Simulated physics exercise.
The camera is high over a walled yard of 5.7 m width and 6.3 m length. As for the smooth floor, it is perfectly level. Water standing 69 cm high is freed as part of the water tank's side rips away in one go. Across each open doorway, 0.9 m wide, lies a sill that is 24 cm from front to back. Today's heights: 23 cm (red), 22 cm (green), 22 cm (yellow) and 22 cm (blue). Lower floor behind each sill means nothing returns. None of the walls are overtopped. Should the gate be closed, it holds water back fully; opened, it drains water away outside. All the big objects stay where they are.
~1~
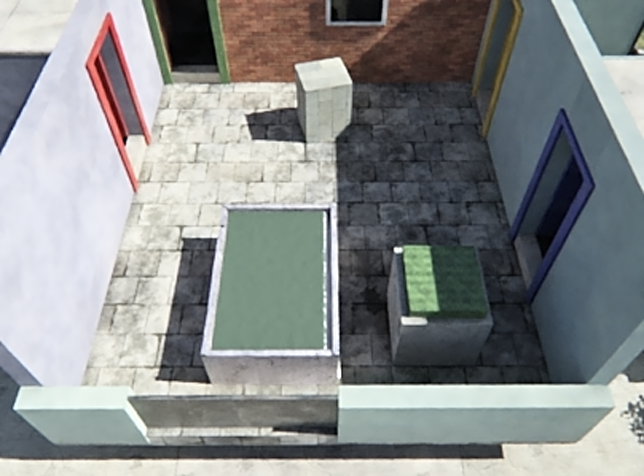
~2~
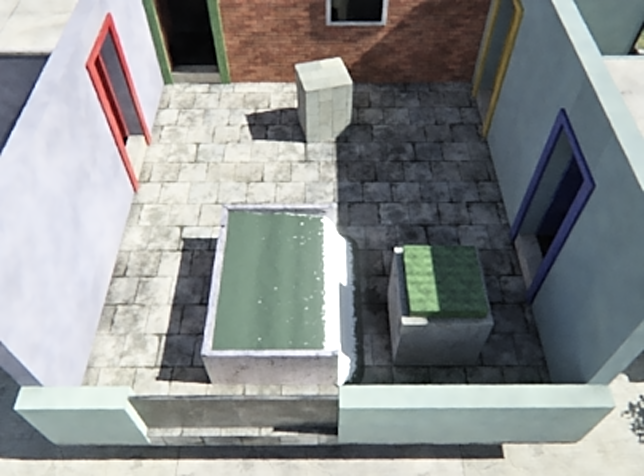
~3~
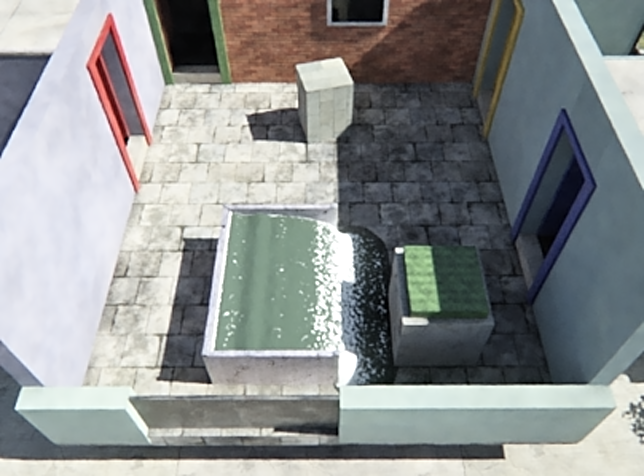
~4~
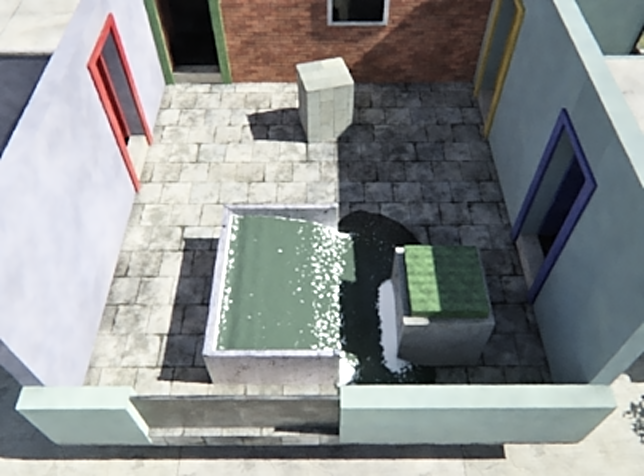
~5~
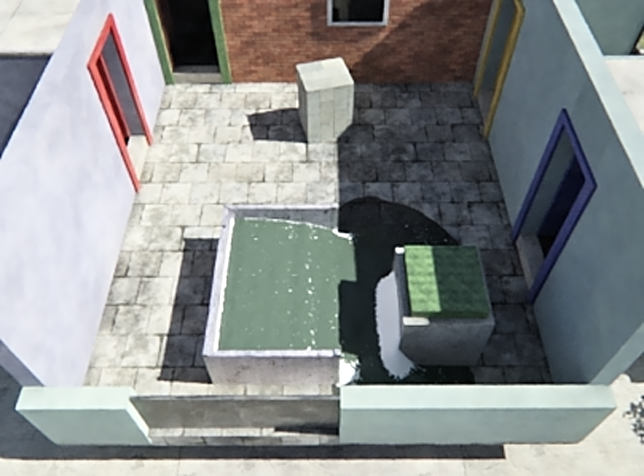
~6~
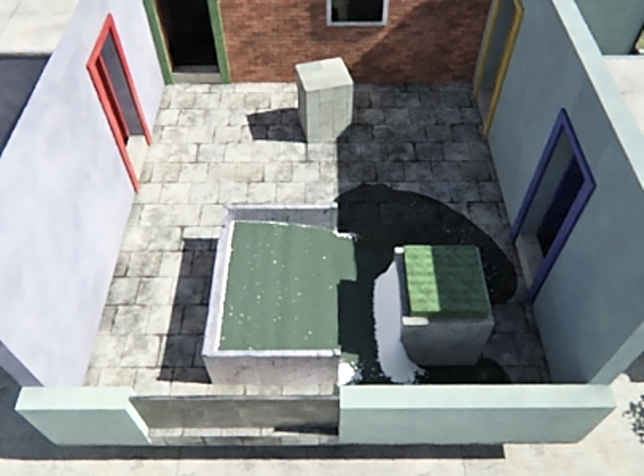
In a walled yard with a brick back wall, water burst from the right side of a large tank, poured onto the paving, and spread around a grass-topped block toward the blue-framed doorway.
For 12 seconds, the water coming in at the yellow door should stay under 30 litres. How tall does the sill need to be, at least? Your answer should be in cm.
Close to 9 cm is just enough.
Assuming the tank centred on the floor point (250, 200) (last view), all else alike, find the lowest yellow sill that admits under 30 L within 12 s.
With that change, some 15 centimetres.
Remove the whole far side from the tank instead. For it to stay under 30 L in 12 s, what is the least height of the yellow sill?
You'd want it roughly 13.5 centimetres tall.
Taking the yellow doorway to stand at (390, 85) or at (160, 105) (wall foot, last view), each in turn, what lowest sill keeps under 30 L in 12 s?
First place around 11.5 cm, second around 8.5 cm.
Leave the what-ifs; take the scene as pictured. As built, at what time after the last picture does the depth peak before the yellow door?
The level tops out around 3.5 s.
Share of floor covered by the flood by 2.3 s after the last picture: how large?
I'd estimate about 50 percent.
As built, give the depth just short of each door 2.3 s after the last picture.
Door by door, in centimetres - red 0, green 0, yellow 10, blue 15.
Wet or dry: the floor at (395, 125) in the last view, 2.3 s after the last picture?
At that moment it's submerged.
Then, 0.7 s after the last picture water covers 30 % of the floor, deepest (41 cm) near (383, 414); it has not reached the yellow door.
Then, 2.3 s after the last picture water covers 50 % of the floor, deepest (29 cm) near (448, 88); 10 cm at the yellow door, 0 litres in over its 22 cm sill.
Then, 11.3 s after the last picture water covers 95 % of the floor, deepest (12 cm) near (106, 415); 6 cm at the yellow door, 0 litres in over its 22 cm sill.
At the yellow door as built, the water peaked near 15 cm, 3.5 s after the last picture.
Run again over the same 12 s with other heights there, 52 litres in over 7.5 cm, 18 litres over 10.5 cm. The limit of 30 litres is kept from about 9 cm up.
